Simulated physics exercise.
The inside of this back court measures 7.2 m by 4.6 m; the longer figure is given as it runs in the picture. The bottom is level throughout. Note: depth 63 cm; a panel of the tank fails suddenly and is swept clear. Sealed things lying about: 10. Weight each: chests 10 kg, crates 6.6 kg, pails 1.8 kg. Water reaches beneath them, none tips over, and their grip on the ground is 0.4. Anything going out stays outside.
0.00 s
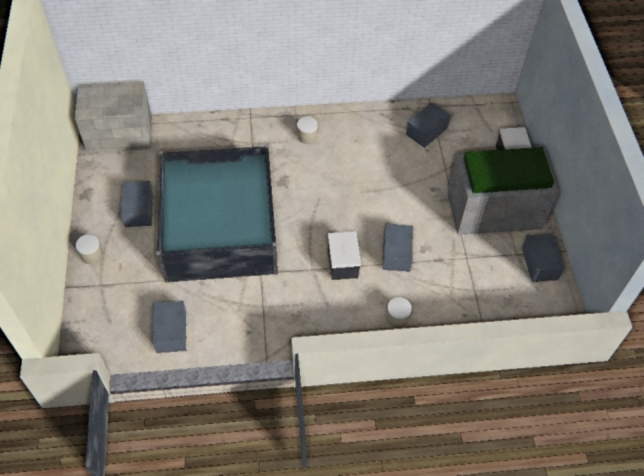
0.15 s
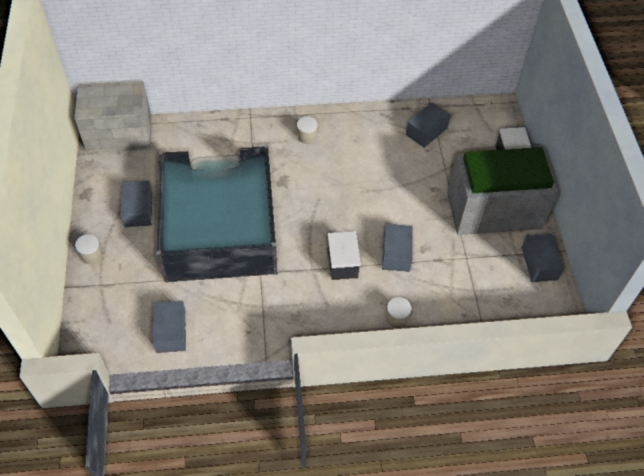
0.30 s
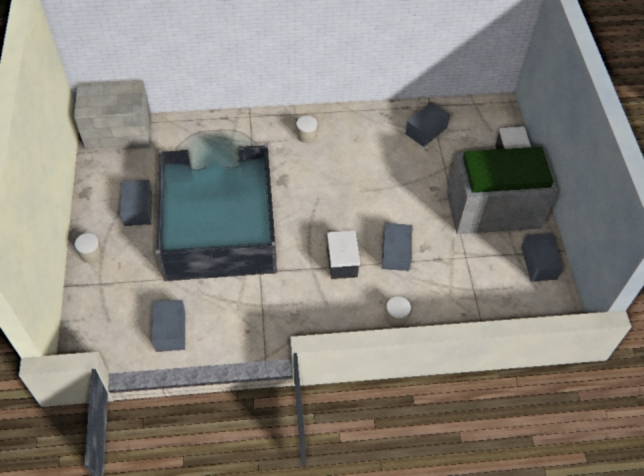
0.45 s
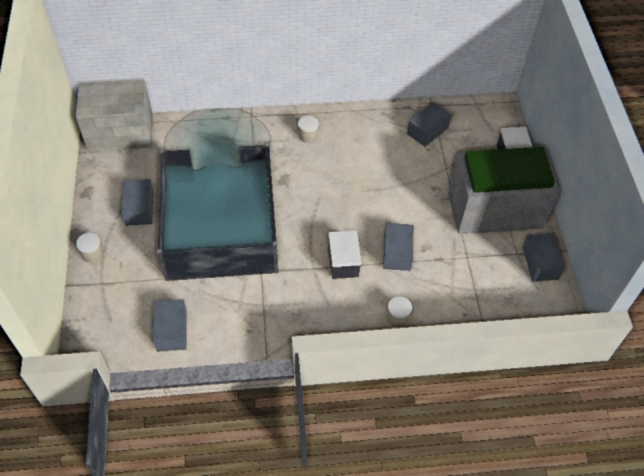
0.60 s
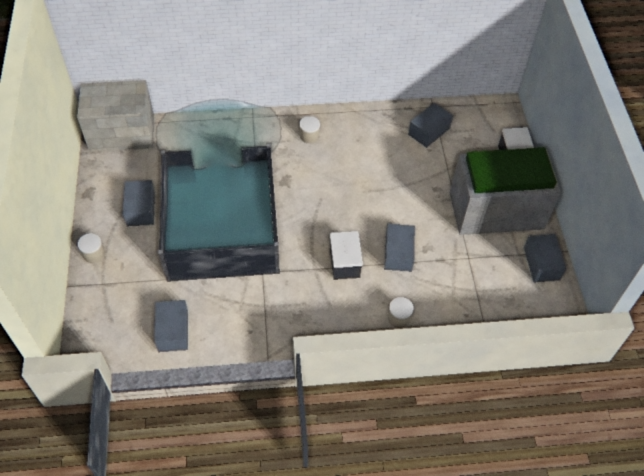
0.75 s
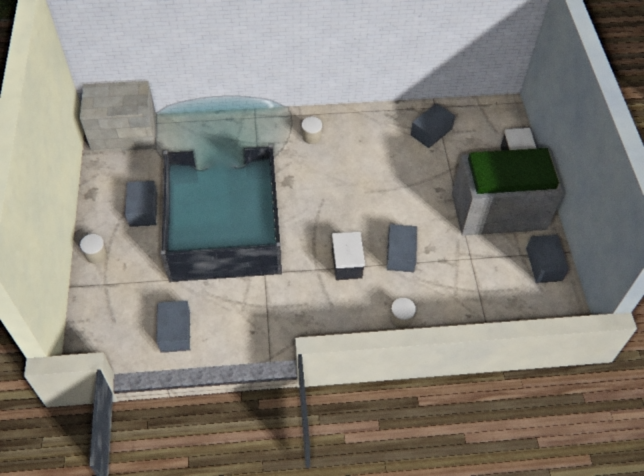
Water pours through a gap in the tank's back side and spreads toward the rear wall.
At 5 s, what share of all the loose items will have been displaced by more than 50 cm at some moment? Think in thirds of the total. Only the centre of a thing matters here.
My answer: One to two thirds of the total.
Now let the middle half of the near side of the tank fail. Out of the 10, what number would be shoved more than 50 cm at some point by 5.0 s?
Result: 2.
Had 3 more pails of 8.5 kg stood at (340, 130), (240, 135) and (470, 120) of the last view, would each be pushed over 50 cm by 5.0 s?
First goes beyond, second goes beyond, third goes beyond.
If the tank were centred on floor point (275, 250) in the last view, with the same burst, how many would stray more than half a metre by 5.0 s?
Result: 4 of them.
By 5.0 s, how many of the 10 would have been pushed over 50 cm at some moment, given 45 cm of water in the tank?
With that change, 4 of them.
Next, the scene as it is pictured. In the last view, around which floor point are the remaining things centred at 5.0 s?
They're centred close to (357, 267).
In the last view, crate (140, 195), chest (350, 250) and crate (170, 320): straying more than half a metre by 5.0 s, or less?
Taking them in turn, the answers are greater, smaller and smaller.
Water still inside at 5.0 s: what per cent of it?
Remaining: Approx. 100 per cent.
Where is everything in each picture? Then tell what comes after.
A chest at (517, 141) rests on the ground; a chest at (344, 248) rests on the ground; water covers 2.5 m2; 0 of 10 have shifted, in the first picture.
A chest at (517, 141) rests on the ground; a chest at (344, 248) rests on the ground; 3.0 m2 under water; 0 of 10 have shifted, in the second picture.
A chest at (516, 141) rests on the ground; a chest at (344, 248), on the bottom; 3.6 m2 under water; 0 of 10 have shifted, in the third picture.
A chest at (518, 141), on the bottom; a chest at (345, 247) rests on the ground; water covers 4.5 m2; 0 of 10 have shifted, in the fourth picture.
A chest at (519, 141), on the bottom; a chest at (346, 248), on the bottom; 4.9 m2 under water; 0 of 10 have shifted, in the fifth picture.
A chest at (522, 142), on the bottom; a chest at (348, 249), on the bottom; water covers 5.3 m2; 0 of 10 have shifted, in the sixth picture.
After 1.1 s 0 of 10 are over 50 cm from their spots; 0 afloat.
After 2.2 s 0 of 10 are over 50 cm from their spots; 0 afloat.
After 3.5 s 4 of 10 are over 50 cm from their spots; 4 afloat.
After 5.0 s 4 of 10 are over 50 cm from their spots, and 4 have been at some point; 4 afloat.
